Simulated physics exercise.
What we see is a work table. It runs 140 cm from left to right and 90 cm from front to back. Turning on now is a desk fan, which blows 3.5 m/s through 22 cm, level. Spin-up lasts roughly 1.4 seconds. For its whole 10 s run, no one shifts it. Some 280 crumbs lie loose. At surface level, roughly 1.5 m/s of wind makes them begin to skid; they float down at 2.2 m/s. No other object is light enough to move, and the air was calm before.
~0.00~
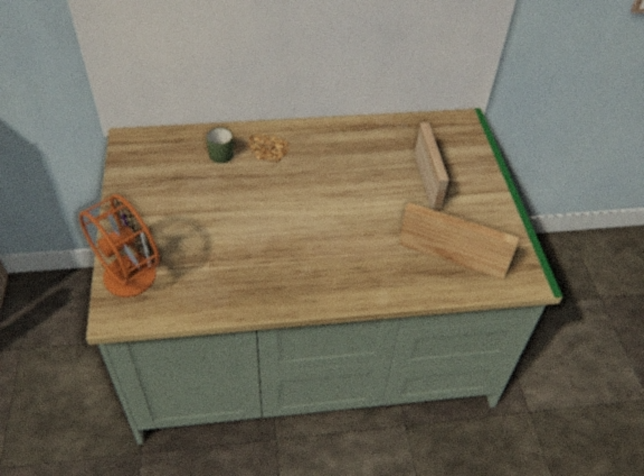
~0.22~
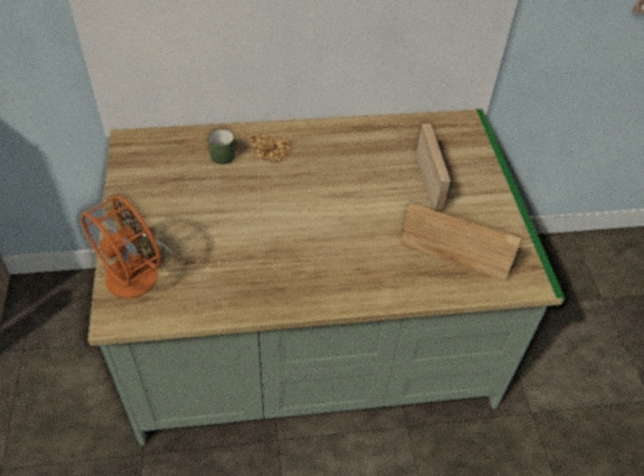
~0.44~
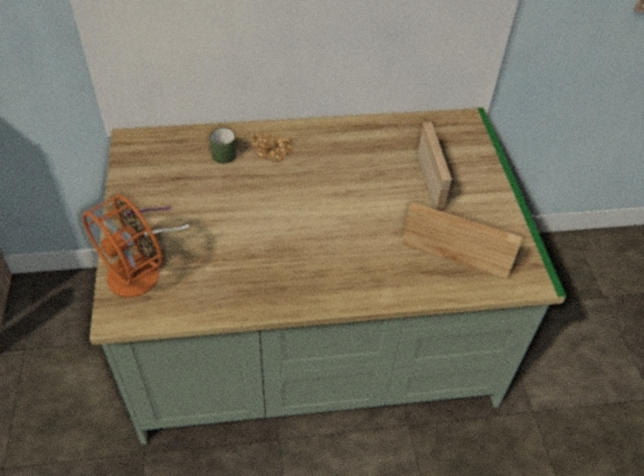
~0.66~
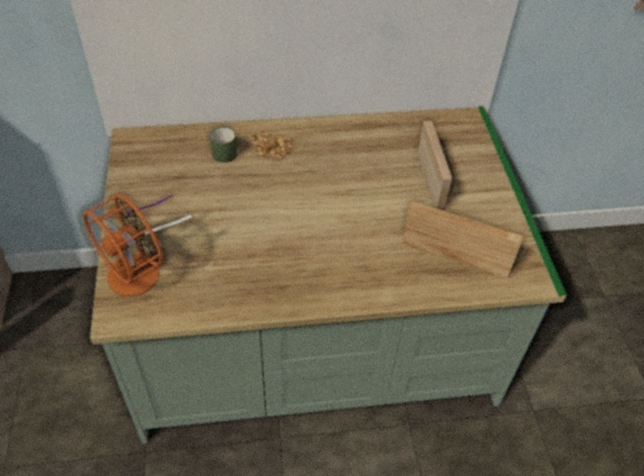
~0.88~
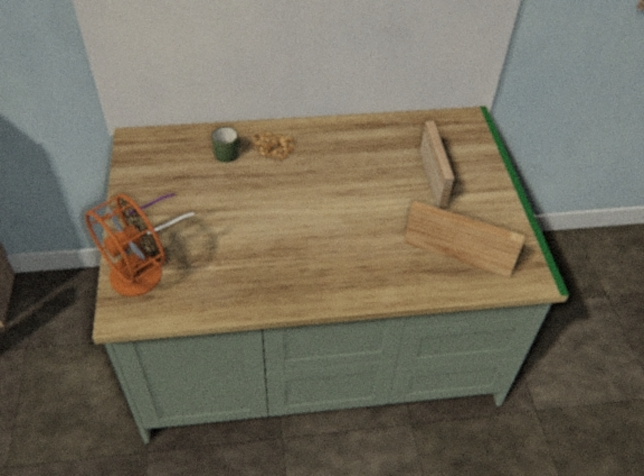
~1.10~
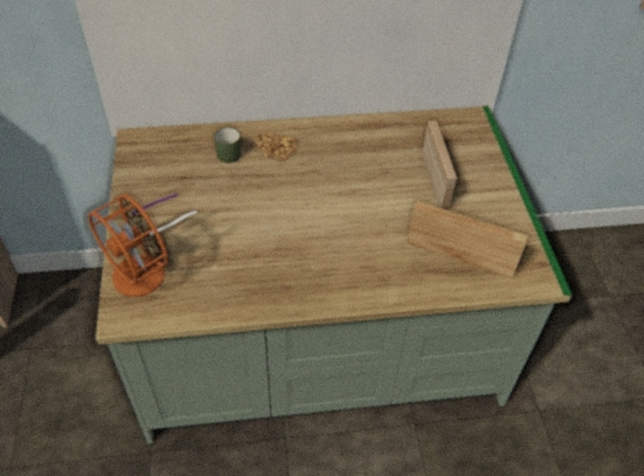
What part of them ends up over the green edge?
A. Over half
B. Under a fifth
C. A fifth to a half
Option B: Under a fifth.
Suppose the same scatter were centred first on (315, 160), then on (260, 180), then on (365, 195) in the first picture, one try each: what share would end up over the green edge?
Results, one try each: 100 %, 50 %, 0 %.
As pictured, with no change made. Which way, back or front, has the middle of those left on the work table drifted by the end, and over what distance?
Direction: Rearward; shift: About 5 cm.
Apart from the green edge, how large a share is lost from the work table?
The figure is near 5 %.
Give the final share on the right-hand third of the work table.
0 %.
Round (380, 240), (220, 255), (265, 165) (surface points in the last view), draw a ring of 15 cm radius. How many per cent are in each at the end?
In order: About 0 %, then 0 %, then 40 %.
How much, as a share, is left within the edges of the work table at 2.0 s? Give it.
Reading: About 100 %.
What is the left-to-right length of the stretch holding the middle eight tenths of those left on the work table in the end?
Around 20 centimetres from left to right.
After 2.0 s, 86 % are on the move or not yet settled, 0 % are over the green edge; the middle of those still in play is near (276, 141).
After 3.2 s, 83 % are on the move or not yet settled, 0 % are over the green edge; the middle of those still in play is near (278, 139).
After 5.5 s, 74 % are on the move or not yet settled, 0 % are over the green edge; the middle of those still in play is near (275, 137).
After 10.0 s, at the end, 0 % are over the green edge; the middle of those still in play is near (273, 137).
